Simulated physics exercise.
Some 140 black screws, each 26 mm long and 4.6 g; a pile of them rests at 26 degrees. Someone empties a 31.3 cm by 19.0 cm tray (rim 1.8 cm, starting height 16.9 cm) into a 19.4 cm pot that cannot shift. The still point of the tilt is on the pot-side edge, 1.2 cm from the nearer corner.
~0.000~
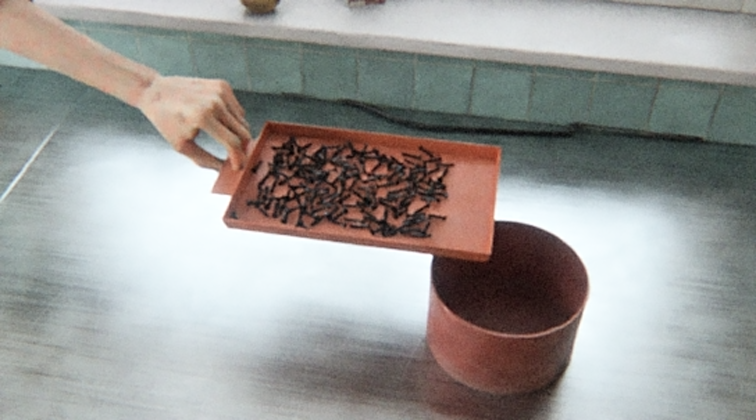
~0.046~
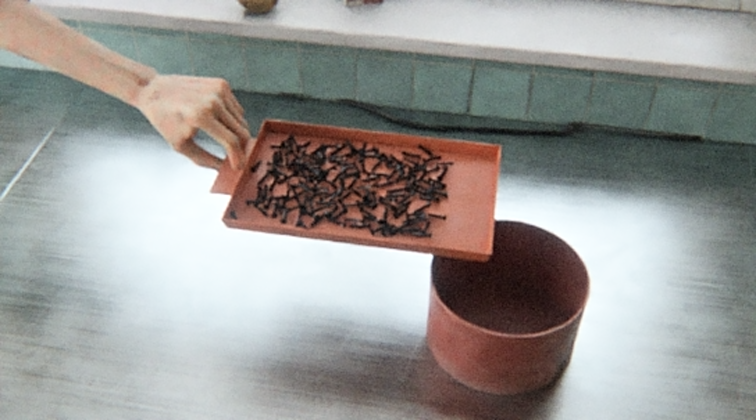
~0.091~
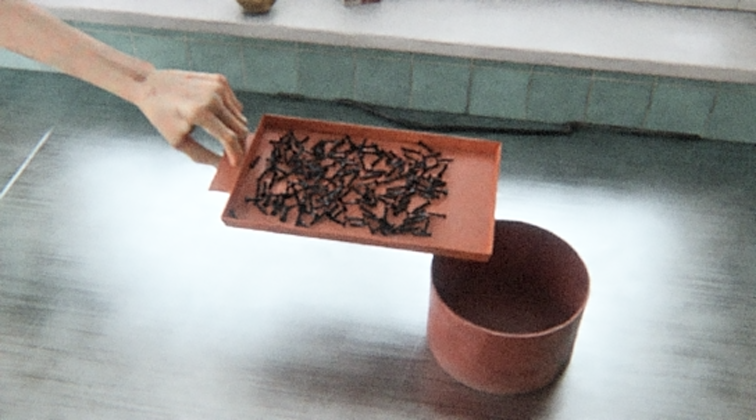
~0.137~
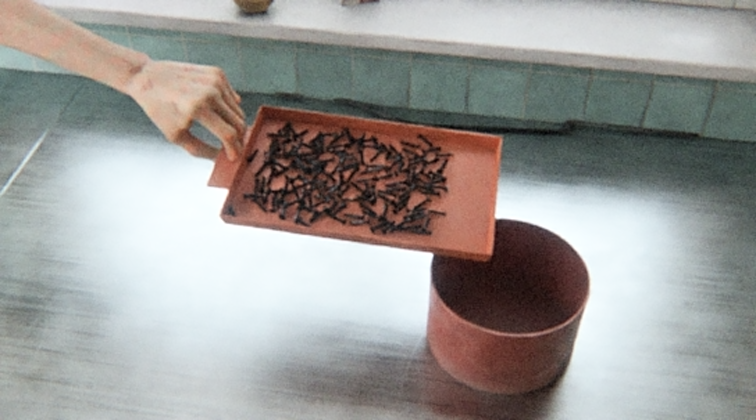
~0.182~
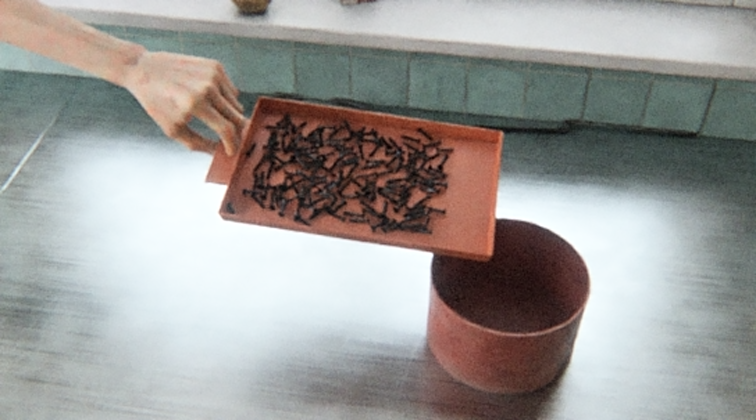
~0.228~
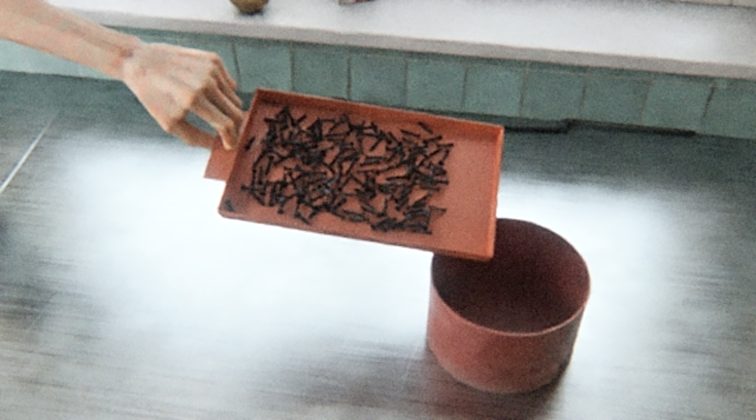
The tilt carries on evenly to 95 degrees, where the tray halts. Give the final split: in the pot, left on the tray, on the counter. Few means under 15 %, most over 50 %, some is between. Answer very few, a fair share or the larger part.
In the pot: A fair share; left on the tray: Very few; on the counter: The larger part.
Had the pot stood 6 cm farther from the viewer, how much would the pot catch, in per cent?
It would be near 0 per cent.
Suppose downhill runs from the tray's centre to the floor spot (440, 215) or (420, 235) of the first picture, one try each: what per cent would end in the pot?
About 95 and 95 per cent.
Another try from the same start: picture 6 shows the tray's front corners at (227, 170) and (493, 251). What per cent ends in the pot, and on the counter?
Pot 85, counter 15.
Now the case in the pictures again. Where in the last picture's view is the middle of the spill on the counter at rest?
Around (416, 403).
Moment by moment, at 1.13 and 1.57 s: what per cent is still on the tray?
In turn: 80, 0.
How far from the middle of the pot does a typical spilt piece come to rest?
Some 18 cm.
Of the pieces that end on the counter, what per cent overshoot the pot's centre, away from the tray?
Some 0 per cent.
After 0.77 s, tilt 52 degrees; the tray holds 100 %, the pot 0 %.
After 1.13 s, tilt 78 degrees; the tray holds 80 %, the pot 5 %.
After 1.57 s, tilt 95 degrees; the tray holds 0 %, the pot 30 %.
By 2.5 s all is still; pot 30 %, tray 0 %, counter 70 %.
